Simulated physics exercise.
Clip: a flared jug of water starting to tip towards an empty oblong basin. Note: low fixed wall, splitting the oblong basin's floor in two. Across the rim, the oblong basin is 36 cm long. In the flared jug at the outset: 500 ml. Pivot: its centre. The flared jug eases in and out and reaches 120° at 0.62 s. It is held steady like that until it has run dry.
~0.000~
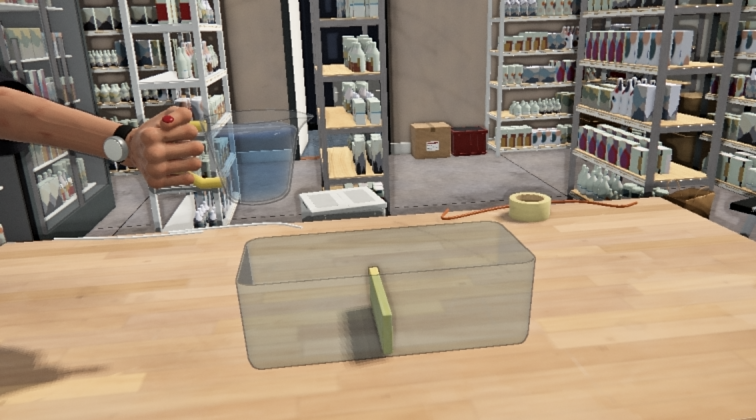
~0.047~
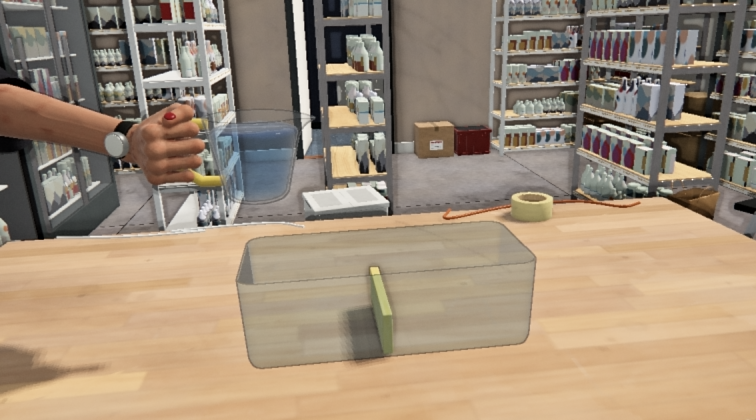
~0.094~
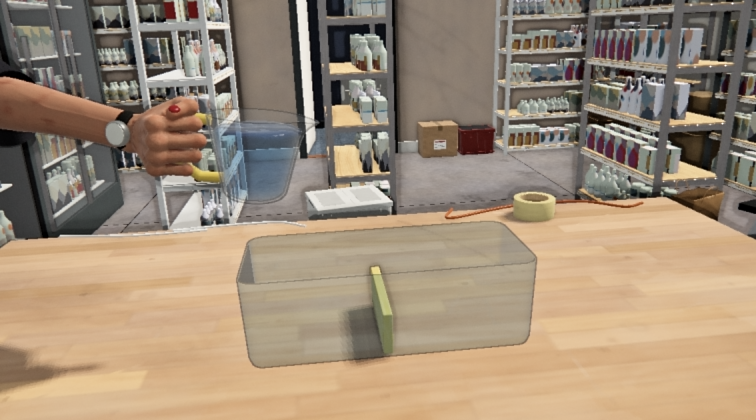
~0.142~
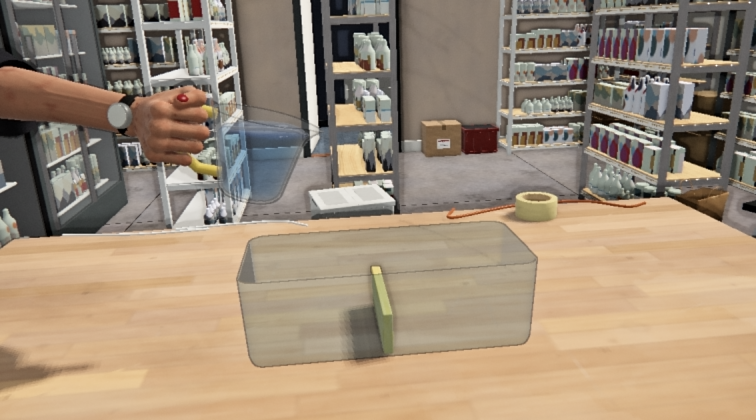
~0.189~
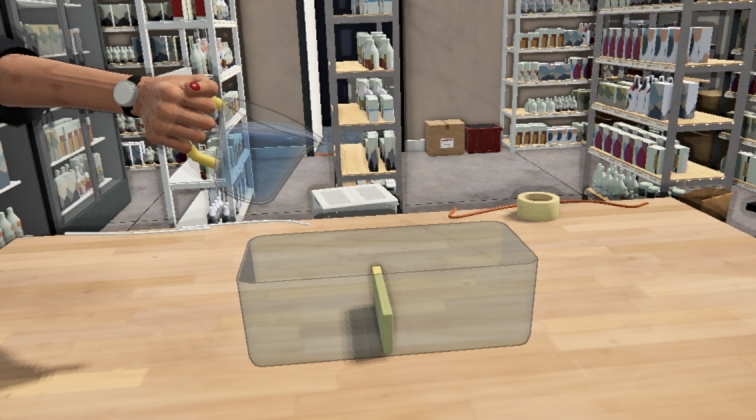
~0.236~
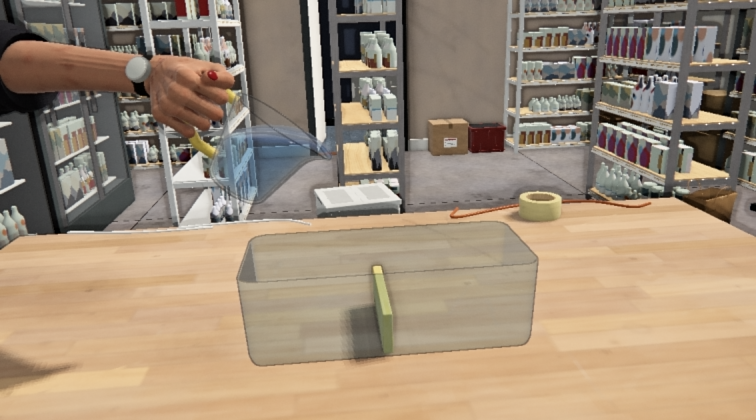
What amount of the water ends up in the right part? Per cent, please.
12 %.
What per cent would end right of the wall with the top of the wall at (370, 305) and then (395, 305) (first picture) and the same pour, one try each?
One try each: Around 30 percent and then around 10 percent.
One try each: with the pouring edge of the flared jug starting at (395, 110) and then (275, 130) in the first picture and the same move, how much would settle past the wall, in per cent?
90 per cent first, 5 per cent second.
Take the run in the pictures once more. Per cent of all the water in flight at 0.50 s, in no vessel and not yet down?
28 per cent.
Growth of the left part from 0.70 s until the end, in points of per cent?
I'd put it at some 1 percent.
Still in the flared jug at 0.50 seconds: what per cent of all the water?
Around 24 percent.
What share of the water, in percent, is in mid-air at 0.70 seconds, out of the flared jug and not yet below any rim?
About 8 percent.
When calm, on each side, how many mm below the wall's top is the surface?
Left about 36 mm, right about 52 mm.
Then, 0.50 s in, the tilt is 109° and 24 per cent is still to pour, 43 is left of the wall and 6 right of it.
Then, 0.70 s in, the tilt is 120° and 0 per cent is still to pour, 85 is left of the wall and 7 right of it.
Then, 0.90 s in, the tilt is 120° and 0 per cent is still to pour, 85 is left of the wall and 11 right of it.
Then, 1.12 s in, the tilt is 120° and 0 per cent is still to pour, 85 is left of the wall and 12 right of it.
Finally, 85 per cent lies left of the wall, 12 right of it and 3 outside.
